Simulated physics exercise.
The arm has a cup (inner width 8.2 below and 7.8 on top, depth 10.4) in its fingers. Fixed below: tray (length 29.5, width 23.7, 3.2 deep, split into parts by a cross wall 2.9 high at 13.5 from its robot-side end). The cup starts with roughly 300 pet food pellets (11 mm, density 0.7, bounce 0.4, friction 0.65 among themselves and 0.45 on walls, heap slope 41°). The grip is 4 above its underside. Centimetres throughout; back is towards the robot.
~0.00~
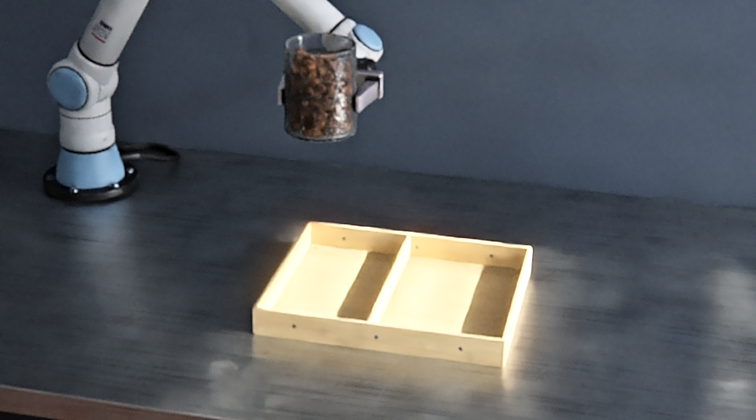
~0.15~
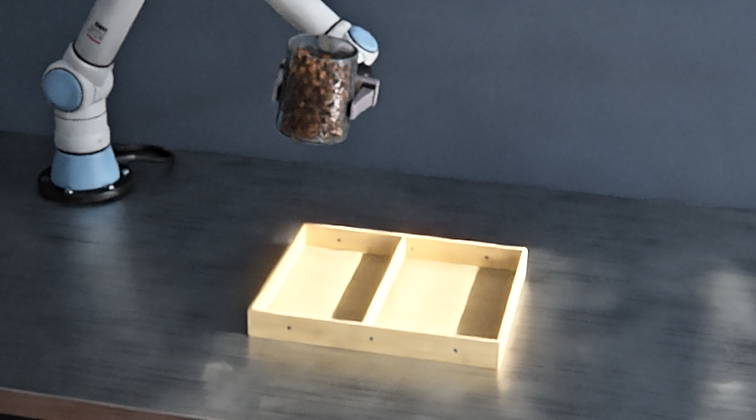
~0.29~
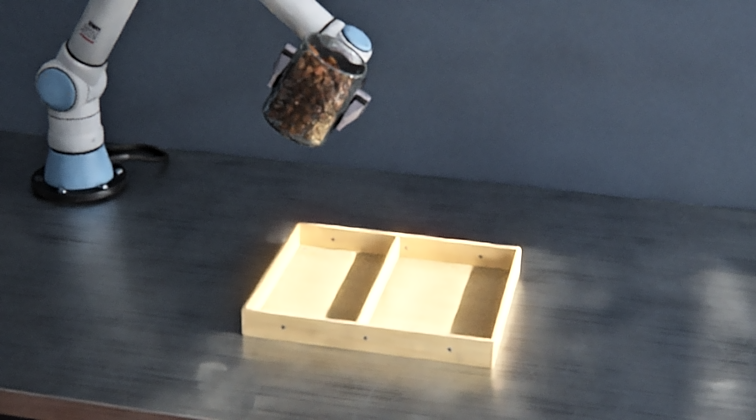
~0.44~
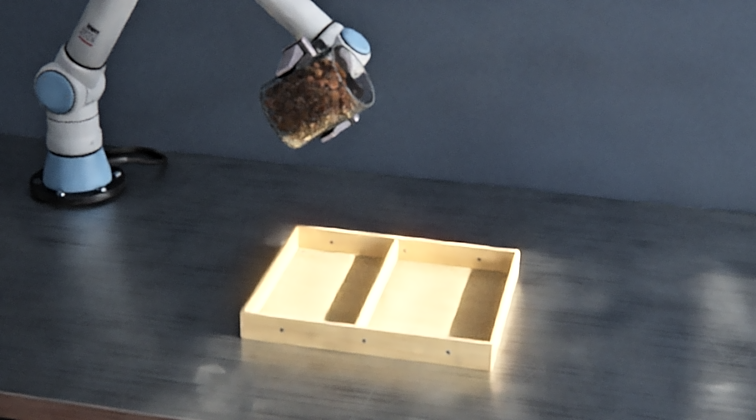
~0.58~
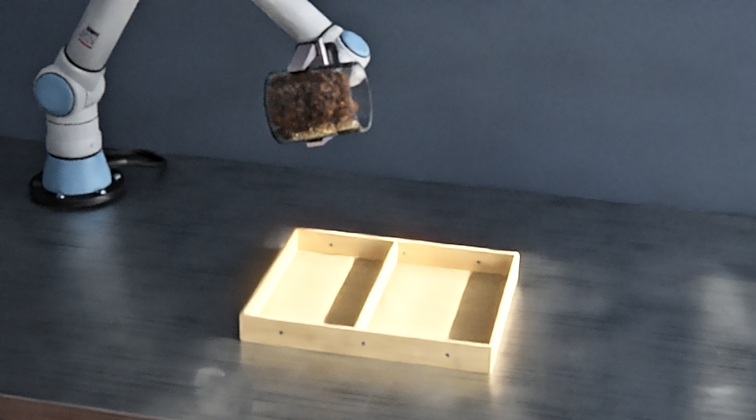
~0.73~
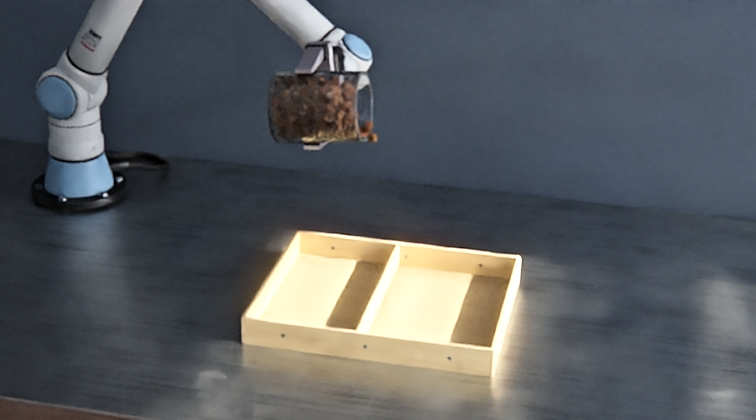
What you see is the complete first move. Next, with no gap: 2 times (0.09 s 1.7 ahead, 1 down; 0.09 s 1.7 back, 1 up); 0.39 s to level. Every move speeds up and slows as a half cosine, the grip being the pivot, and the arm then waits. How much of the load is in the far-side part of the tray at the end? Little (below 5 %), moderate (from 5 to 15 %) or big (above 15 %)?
In the far-side part of the tray the share is moderate, from 5 to 15 %.
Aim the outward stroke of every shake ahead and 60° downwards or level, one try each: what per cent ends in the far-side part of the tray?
About 5 and 25 per cent.
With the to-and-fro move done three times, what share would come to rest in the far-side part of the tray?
In that case some 15 per cent.
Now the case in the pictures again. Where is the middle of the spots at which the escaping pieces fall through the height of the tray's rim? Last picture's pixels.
Near (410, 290).
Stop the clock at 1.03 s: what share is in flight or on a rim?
Roughly 4 per cent.
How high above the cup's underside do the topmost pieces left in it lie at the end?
About 9.5 cm.
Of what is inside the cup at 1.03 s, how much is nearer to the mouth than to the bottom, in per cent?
Roughly 40 per cent.
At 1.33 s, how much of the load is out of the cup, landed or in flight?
Some 10 per cent.
After 1.03 s, tilted 84° forward, highest piece 29 above the table; 284 in the cup, 5 in the far-side part, 1 in the robot-side part, 12 in flight or on a rim.
After 1.33 s, tilted 27° forward, highest piece 31 above the table; 267 in the cup, 29 in the far-side part, 5 in the robot-side part, 1 in flight or on a rim.
After 1.68 s, level, highest piece 31 above the table; 267 in the cup, 30 in the far-side part, 5 in the robot-side part.
After 2.73 s, level, highest piece 31 above the table; 267 in the cup, 30 in the far-side part, 5 in the robot-side part.
At rest, 267 in the cup, 30 in the far-side part, 5 in the robot-side part. That is 10 % in the far-side part of the tray.
